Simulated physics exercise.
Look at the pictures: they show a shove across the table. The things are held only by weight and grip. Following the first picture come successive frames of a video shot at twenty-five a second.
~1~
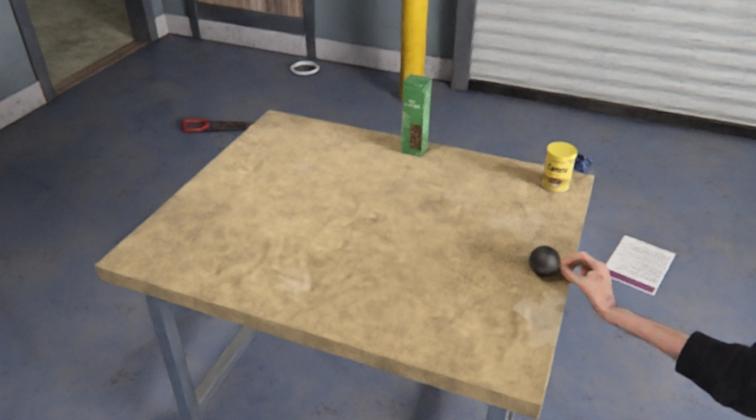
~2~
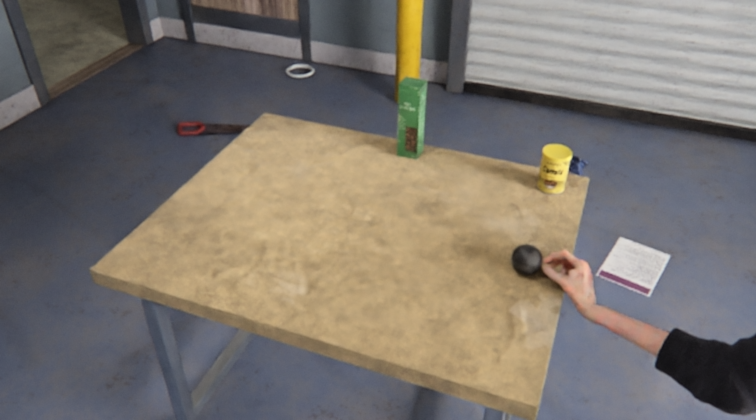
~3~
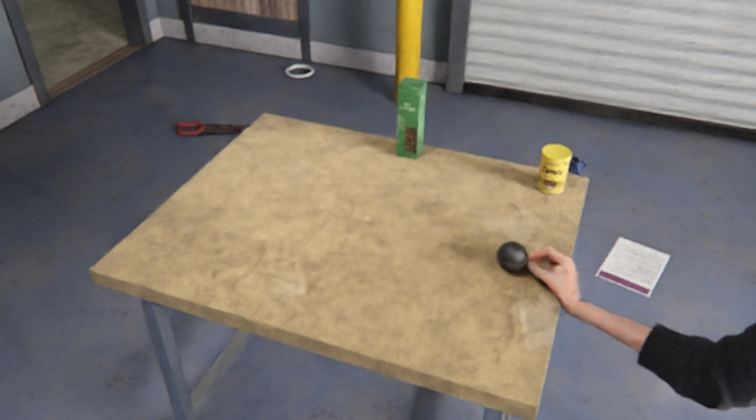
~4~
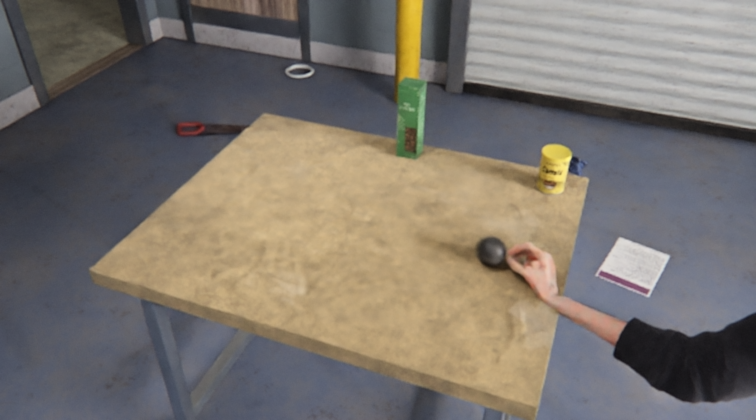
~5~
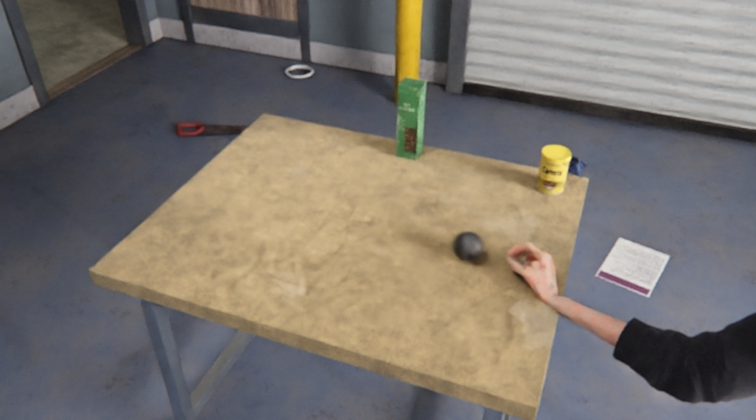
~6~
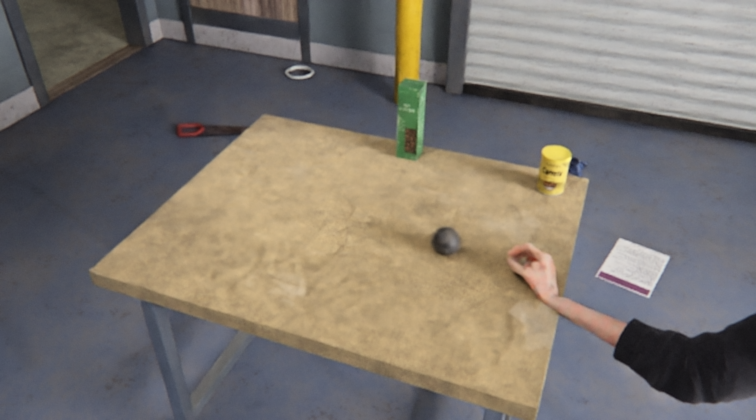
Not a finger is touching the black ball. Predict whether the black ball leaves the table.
It is going to end its trip off the table.
Then, 0.40 s past the last view, black ball displaced well along near (261, 196).
Then, 0.80 s past the last view, black ball now off the table.
Finally, off the table, black ball.
